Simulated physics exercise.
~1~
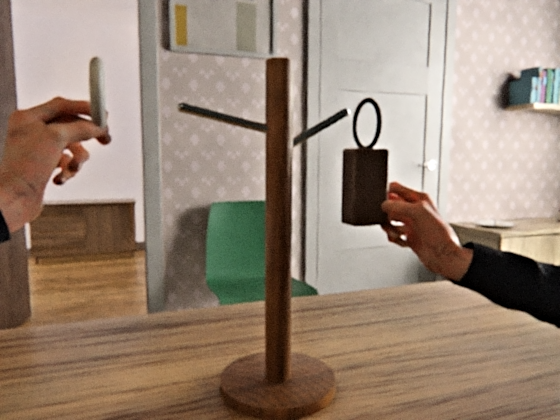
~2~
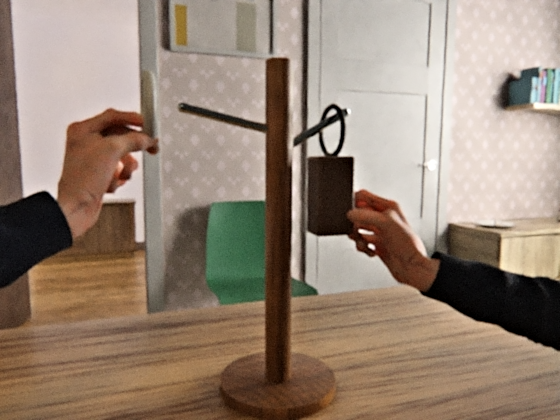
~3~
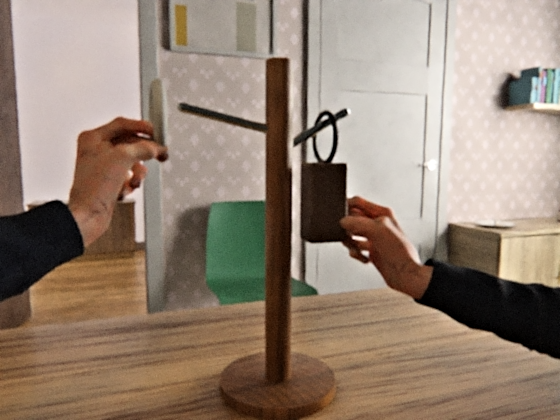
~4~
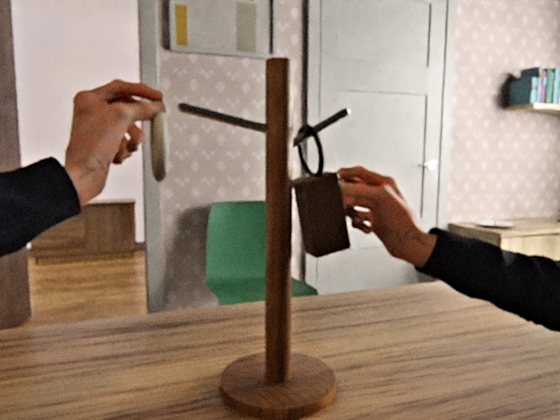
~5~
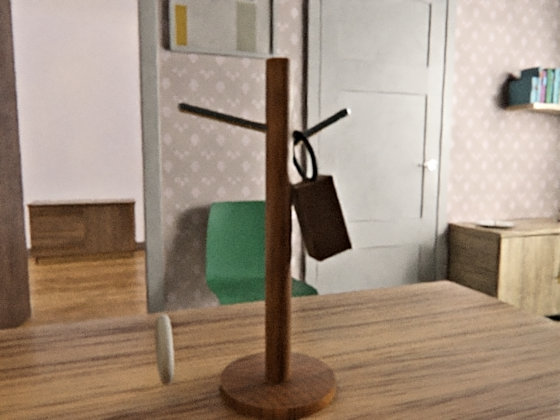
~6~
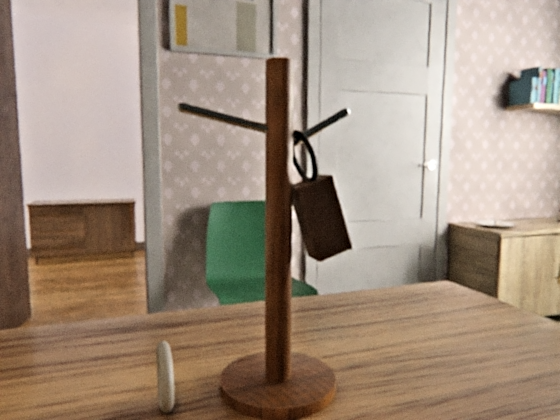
At a wooden table, two hands brought a white tape and a brown pouch toward a peg stand and let go; the tape dropped beside the stand and ended up on the tabletop, while the pouch stayed hooked on the right peg, hanging tilted.
